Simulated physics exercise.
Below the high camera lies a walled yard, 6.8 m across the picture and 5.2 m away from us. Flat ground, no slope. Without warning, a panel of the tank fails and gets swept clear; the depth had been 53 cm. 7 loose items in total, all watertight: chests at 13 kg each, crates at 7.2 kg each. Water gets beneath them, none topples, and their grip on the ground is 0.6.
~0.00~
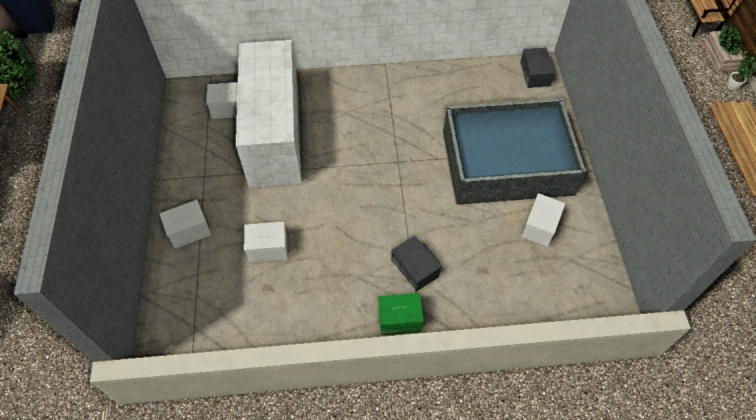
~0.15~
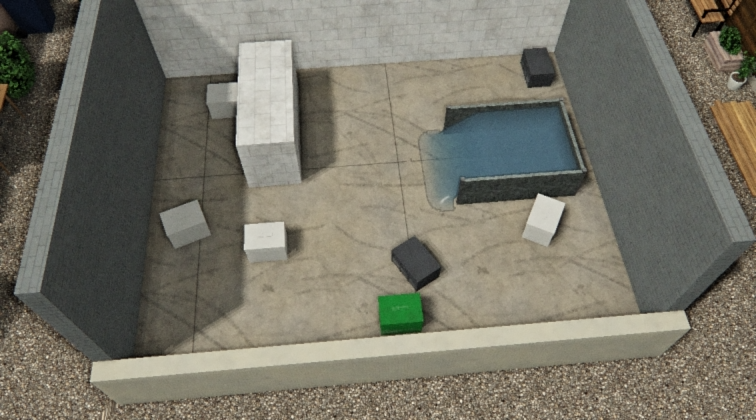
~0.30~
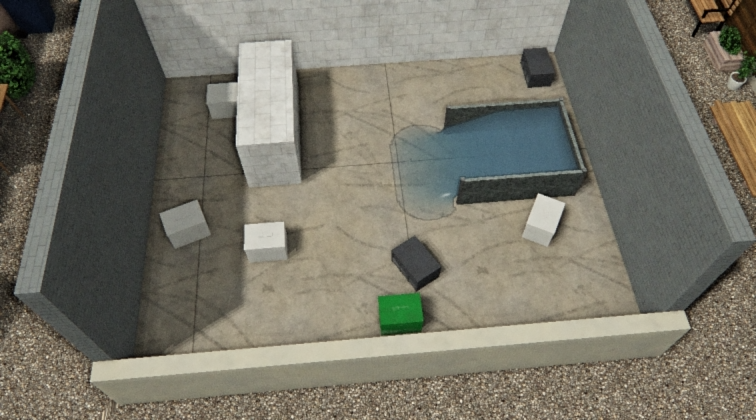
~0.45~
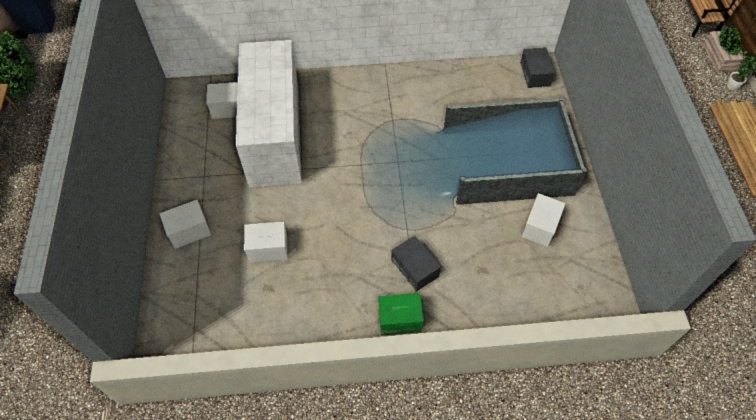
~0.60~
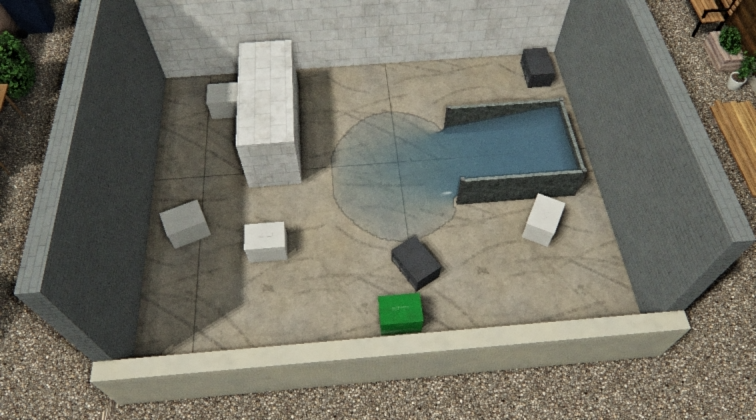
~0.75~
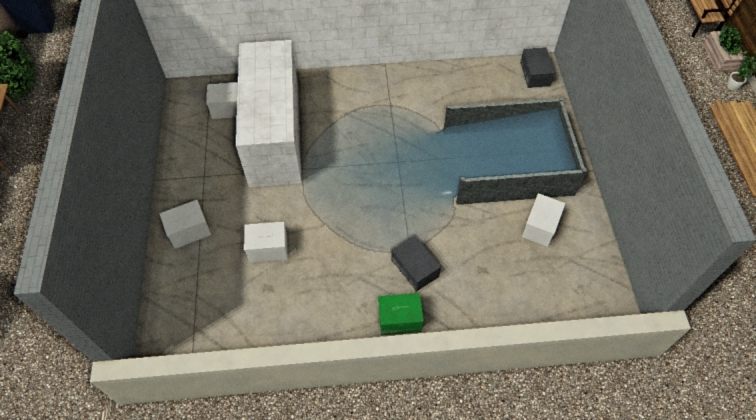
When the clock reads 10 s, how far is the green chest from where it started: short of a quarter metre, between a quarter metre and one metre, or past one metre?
The outcome will be no real movement.
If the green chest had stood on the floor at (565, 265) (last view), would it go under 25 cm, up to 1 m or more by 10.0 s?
Well, it rests almost unmoved.
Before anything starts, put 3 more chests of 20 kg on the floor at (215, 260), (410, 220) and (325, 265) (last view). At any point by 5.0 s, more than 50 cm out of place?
Listed order gives above the limit, above the limit, within the limit.
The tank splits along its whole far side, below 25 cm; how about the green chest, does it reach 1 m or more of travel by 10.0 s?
I'd say the green chest scarcely moves.
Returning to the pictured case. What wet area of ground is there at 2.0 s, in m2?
That flooded area is roughly 16 m2.
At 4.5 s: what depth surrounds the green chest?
Roughly 0 cm deep.
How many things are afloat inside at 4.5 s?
Total: 1.
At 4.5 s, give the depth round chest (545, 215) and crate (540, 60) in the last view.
Roughly 0 and 3 cm.
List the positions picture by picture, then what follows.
The first frame shows the green chest at (401, 309) rests on the ground; 2.2 m2 under water; 0 of 7 have shifted.
The second frame shows the green chest at (401, 309) rests on the ground; 2.8 m2 under water; 0 of 7 have shifted.
The third frame shows the green chest at (401, 309), on the bottom; 3.6 m2 under water; 0 of 7 have shifted.
The fourth frame shows the green chest at (401, 309) rests on the ground; 4.6 m2 under water; 0 of 7 have shifted.
The fifth frame shows the green chest at (401, 309), on the bottom; 5.8 m2 under water; 0 of 7 have shifted.
The sixth frame shows the green chest at (401, 309), on the bottom; water covers 7.1 m2; 0 of 7 have shifted.
After 2.0 s the green chest is near (401, 309), 0.0 m from its start, aground; 0 afloat.
After 4.5 s the green chest is near (401, 309), 0.0 m from its start, aground; 1 afloat.
After 7.0 s the green chest is near (401, 309), 0.0 m from its start, aground; 2 afloat.
After 10.0 s the green chest is near (401, 309), 0.0 m from its start, aground; 2 afloat.
